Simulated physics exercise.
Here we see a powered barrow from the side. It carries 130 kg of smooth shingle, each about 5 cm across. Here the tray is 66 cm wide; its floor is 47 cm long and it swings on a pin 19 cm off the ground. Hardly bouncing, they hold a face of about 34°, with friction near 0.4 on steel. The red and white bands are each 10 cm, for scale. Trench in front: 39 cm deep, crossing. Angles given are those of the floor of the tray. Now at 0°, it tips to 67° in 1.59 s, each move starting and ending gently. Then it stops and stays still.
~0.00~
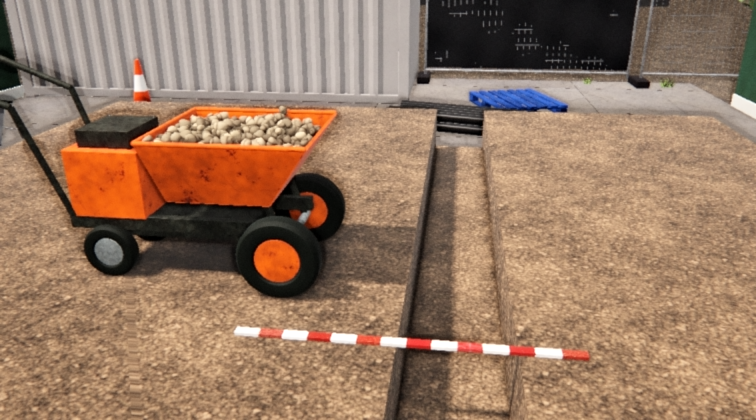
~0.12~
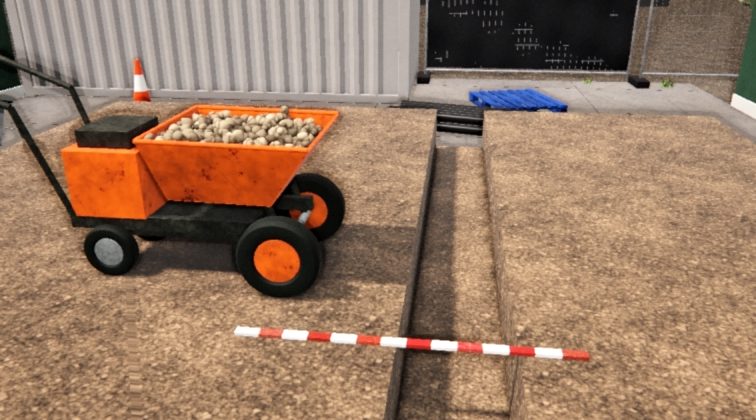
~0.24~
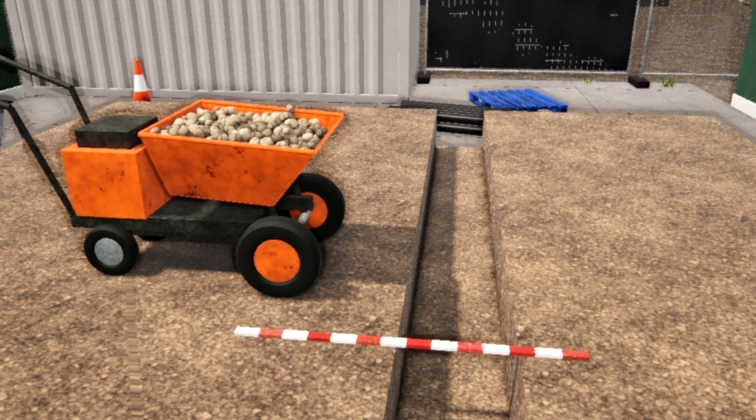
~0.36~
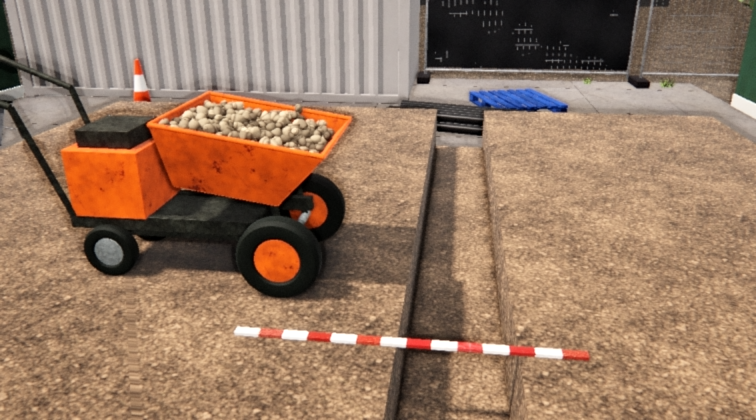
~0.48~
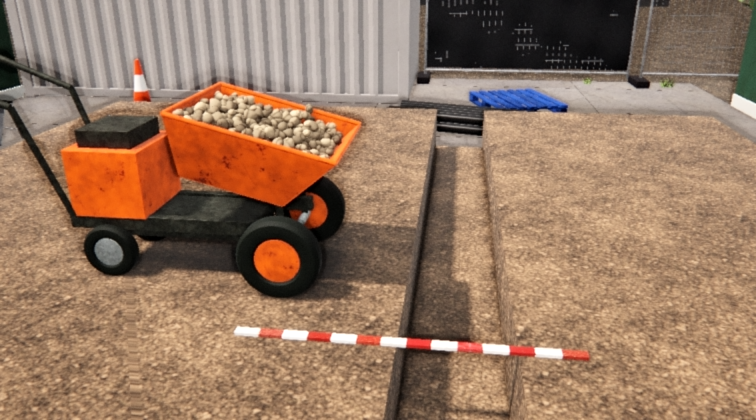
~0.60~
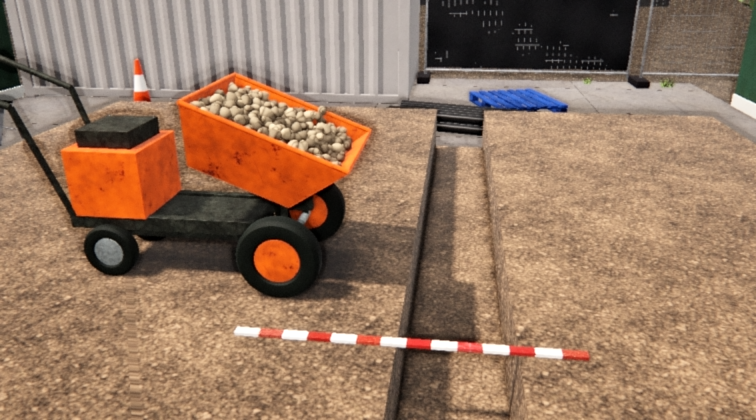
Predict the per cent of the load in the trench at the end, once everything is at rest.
Near 100 per cent.
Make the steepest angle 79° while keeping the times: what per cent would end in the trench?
Then about 100 per cent.
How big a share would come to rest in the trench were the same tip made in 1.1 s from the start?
My guess is near 100 percent.
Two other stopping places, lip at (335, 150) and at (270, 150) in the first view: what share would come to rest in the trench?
First place roughly 100%, second roughly 85%.
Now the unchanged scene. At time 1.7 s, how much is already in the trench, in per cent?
45 per cent, give or take.
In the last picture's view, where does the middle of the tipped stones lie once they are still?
The resting stones are centred at roughly (457, 332).
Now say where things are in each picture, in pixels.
In the first frame, the tray is at 0°, its lip at (305, 150); the top of the load is at (253, 121).
The second frame shows lip at (307, 151), floor tilted 1°, highest stones at (252, 121); the stones move at 0.1 m/s on average.
In the third frame, the tray is at 4°, its lip at (314, 153); the top of the load is at (225, 117); the stones move at 0.3 m/s on average.
In the fourth frame, the tray is at 9°, its lip at (324, 157); the top of the load is at (217, 111); the stones move at 0.4 m/s on average.
The fifth frame shows lip at (336, 164), floor tilted 15°, highest stones at (222, 104); the stones move at 0.5 m/s on average.
The sixth frame shows lip at (348, 173), floor tilted 21°, highest stones at (235, 95); the stones move at 0.5 m/s on average.
After 1.2 s the floor is at 56°; 98 % in the tray, 1 % short of the trench, 1 % in the trench; the foremost stones are at (421, 224).
After 1.7 s the floor is at 67°; 53 % in the tray, 47 % in the trench; the foremost stones are at (498, 330).
After 2.0 s the floor is at 67°; 27 % in the tray, 72 % in the trench; the foremost stones are at (500, 340).
After 4.0 s the floor is at 67°; 0 % in the tray, 100 % in the trench; the foremost stones are at (500, 332).
